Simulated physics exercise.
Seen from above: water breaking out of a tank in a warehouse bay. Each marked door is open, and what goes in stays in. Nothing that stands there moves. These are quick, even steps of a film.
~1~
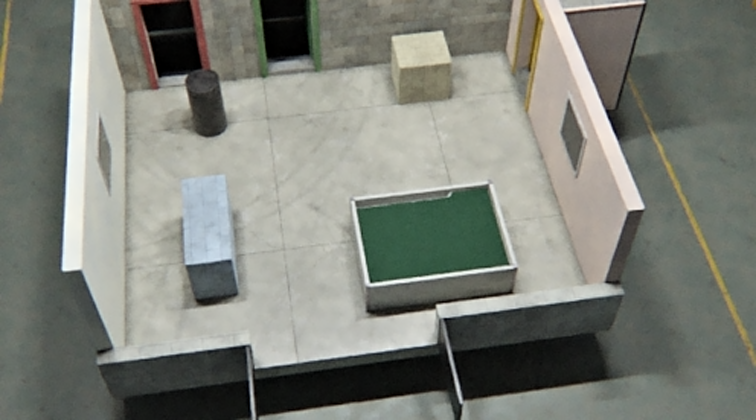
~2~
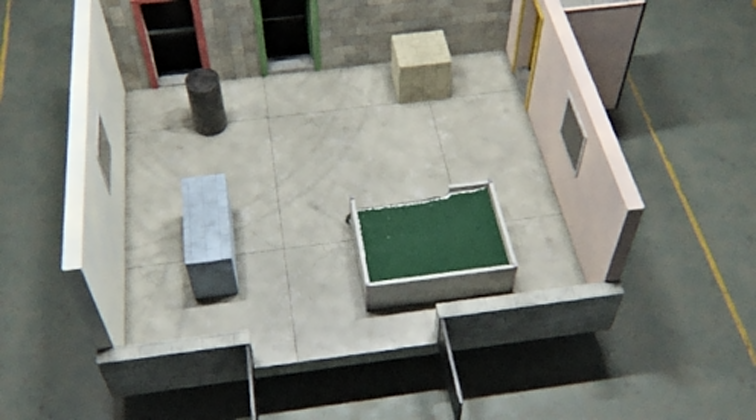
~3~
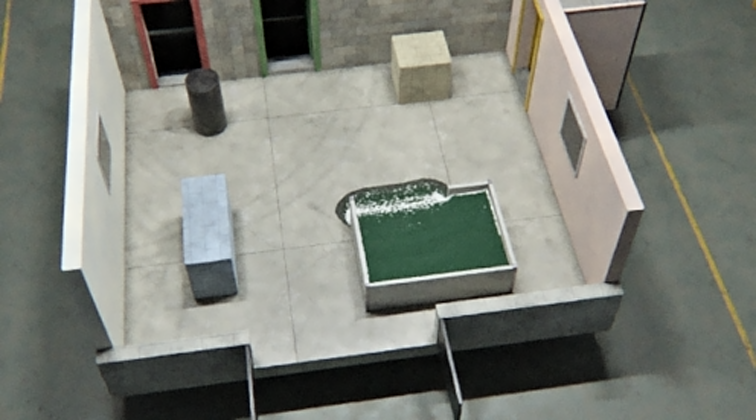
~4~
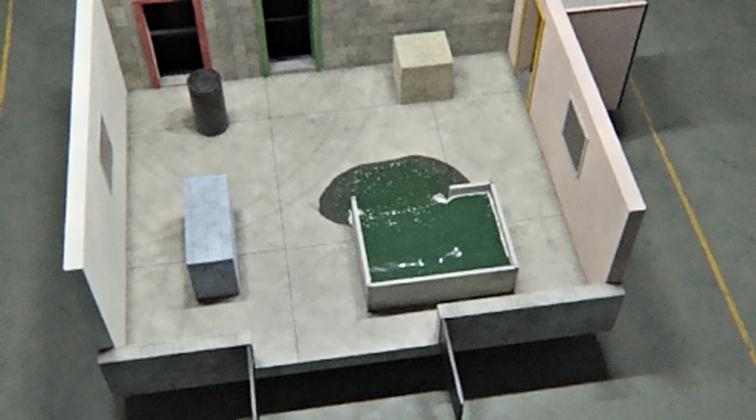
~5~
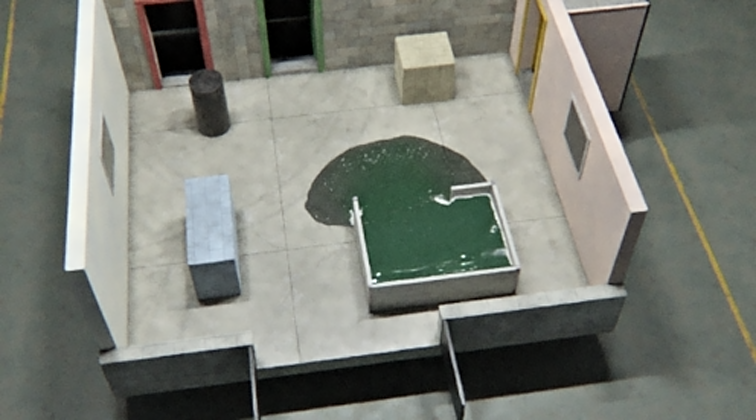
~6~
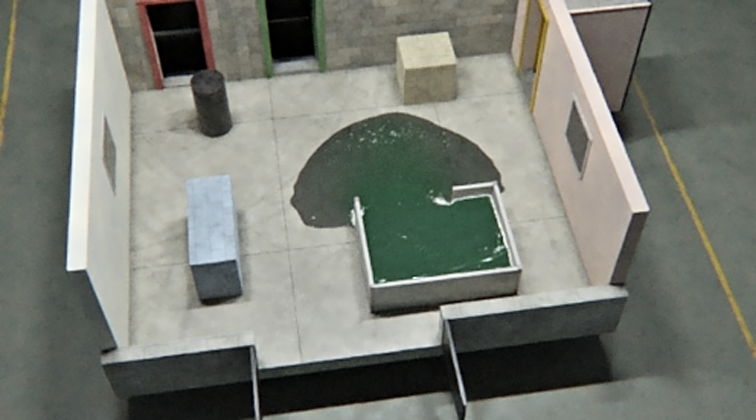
Green water breaking out over the far side of an open tank and spreading in a widening dark fan across the pale floor.
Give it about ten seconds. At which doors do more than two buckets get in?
One by one: The yellow door admits no more than that; the red door lets in a lot; the green door lets in a lot.
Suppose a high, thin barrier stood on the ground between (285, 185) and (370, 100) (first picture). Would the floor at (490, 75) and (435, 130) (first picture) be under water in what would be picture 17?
One after the other: Awash, flooded.
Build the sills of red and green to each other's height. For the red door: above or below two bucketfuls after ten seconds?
In short: The red door holds.
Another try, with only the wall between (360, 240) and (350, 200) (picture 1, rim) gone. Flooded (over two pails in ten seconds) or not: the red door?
One by one: The red one passes that mark.
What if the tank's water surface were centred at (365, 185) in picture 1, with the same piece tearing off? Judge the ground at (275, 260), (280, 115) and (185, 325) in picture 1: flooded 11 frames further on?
In that order: No water, wet, clear.
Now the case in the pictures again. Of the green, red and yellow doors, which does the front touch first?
The door marked green.
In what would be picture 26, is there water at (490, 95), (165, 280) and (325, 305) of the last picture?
In turn: Flooded, clear, clear.
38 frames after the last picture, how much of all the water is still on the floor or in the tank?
Near 96 in a hundred.
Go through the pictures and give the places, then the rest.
The first frame shows still water in the open tank at (431, 235).
In the second frame, water pours out on the open tank's far side and has run to a hidden place.
In the third frame, the front is at (342, 206), out from the gap on the open tank's far side.
In the fourth frame, the front is at (340, 180), out from the gap on the open tank's far side.
In the fifth frame, water pours out on the open tank's far side and has run to (408, 139).
In the sixth frame, water pours out on the open tank's far side and has run to (401, 116).
A moment on, water covers 30 % of the floor; the yellow door not reached, the red door not reached, the green door not reached.
Next, water covers 40 % of the floor; the yellow door wet at the sill, nothing in, the red door not reached, the green door under two buckets in.
Then, water covers 50 % of the floor; the yellow door wet at the sill, nothing in, the red door under two buckets in, the green door over two buckets in.
Later, water covers 75 % of the floor; the yellow door under two buckets in, the red door over two buckets in, the green door over two buckets in.
In the end, water covers 95 % of the floor; the yellow door under two buckets in, the red door over two buckets in, the green door over two buckets in.
